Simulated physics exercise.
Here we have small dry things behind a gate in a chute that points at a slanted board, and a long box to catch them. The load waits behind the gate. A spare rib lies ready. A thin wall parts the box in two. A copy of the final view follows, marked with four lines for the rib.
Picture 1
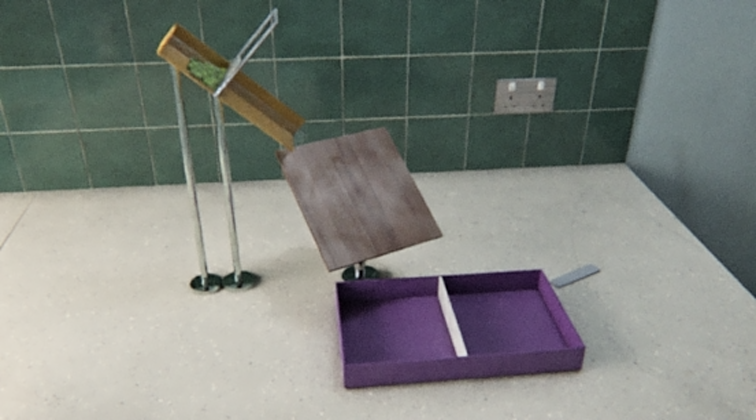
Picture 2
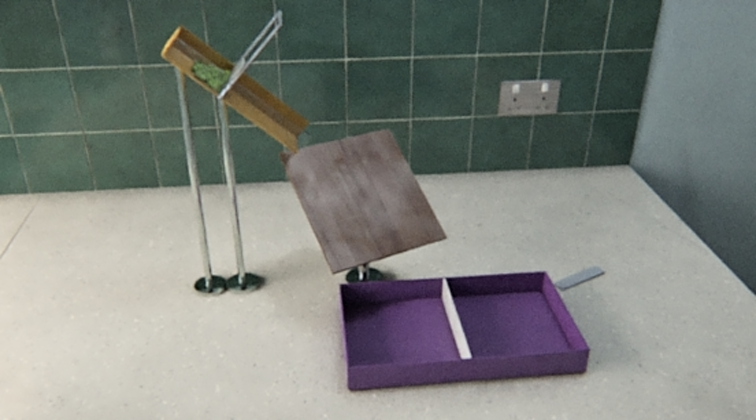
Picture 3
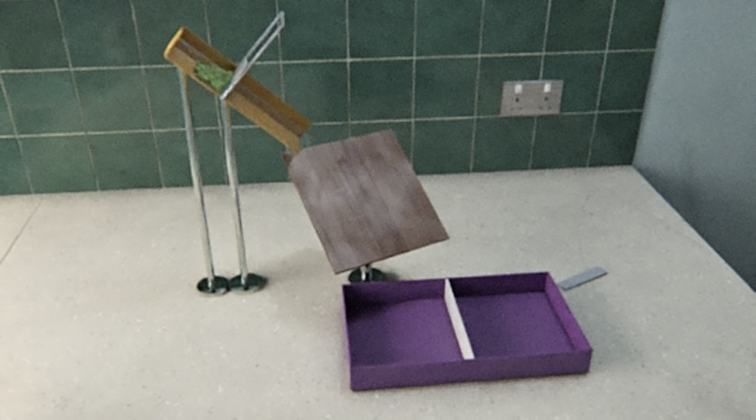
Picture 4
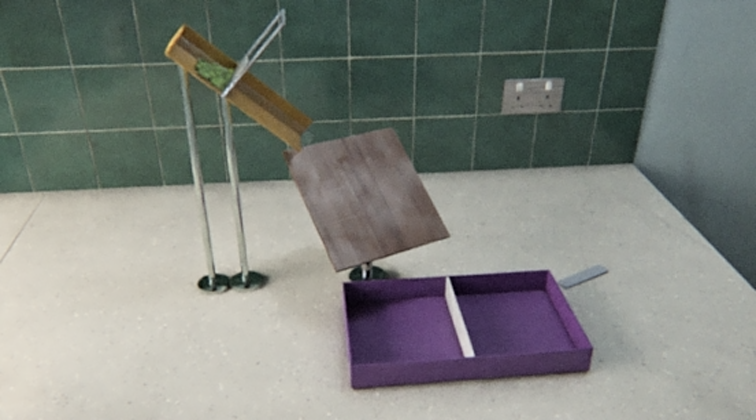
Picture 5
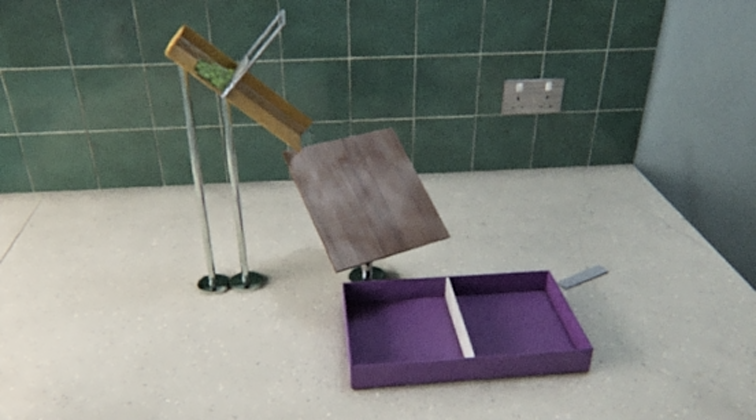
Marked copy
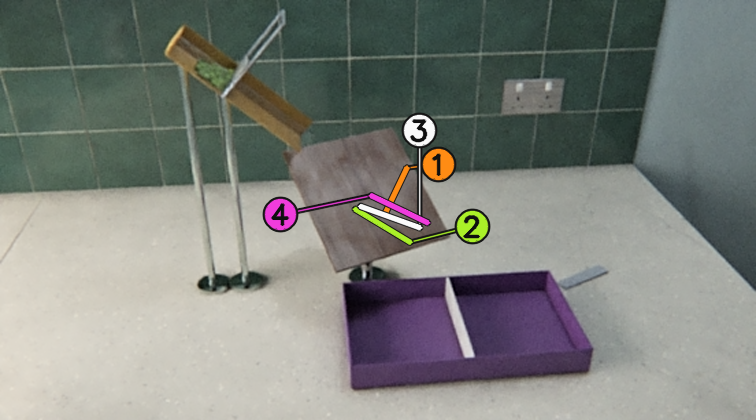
On a pale counter against green tiles, dried peas sat behind a gate in a sloping wooden chute, beside a tilted board and a divided purple box; only the view shifted slightly.
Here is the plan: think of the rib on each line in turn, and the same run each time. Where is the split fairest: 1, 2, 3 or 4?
Best: 4.
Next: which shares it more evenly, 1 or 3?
Here it is line 3.
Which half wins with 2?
The right half.
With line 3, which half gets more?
The right half.
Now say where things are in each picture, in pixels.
In the first picture, load behind the gate (207, 76), dried peas; lip of the chute (293, 144), sloping fairly steeply.
In the second picture, middle of the board (363, 195), tilted fairly steeply; middle of its low edge (393, 255); of its high edge (336, 140).
In the third picture, front corners of the box (351, 368) and (592, 350); front end of its middle wall (473, 359); gate still shut (242, 68).
In the fourth picture, middle of the load (215, 77); lip (300, 144).
In the fifth picture, middle of the load (215, 77); lip (300, 145).
On the marked copy, line 1 from (406, 168) to (385, 212); line 2 from (355, 209) to (410, 242); line 3 from (360, 206) to (419, 227); line 4 from (371, 195) to (427, 222).
With 1, of what is caught, the larger part in the left half, about a tenth in the right.
With 2, of what is caught, about a tenth in the left half, the larger part in the right.
With 3, of what is caught, roughly a quarter in the left half, the larger part in the right.
With 4, of what is caught, roughly half in the left half, roughly half in the right.
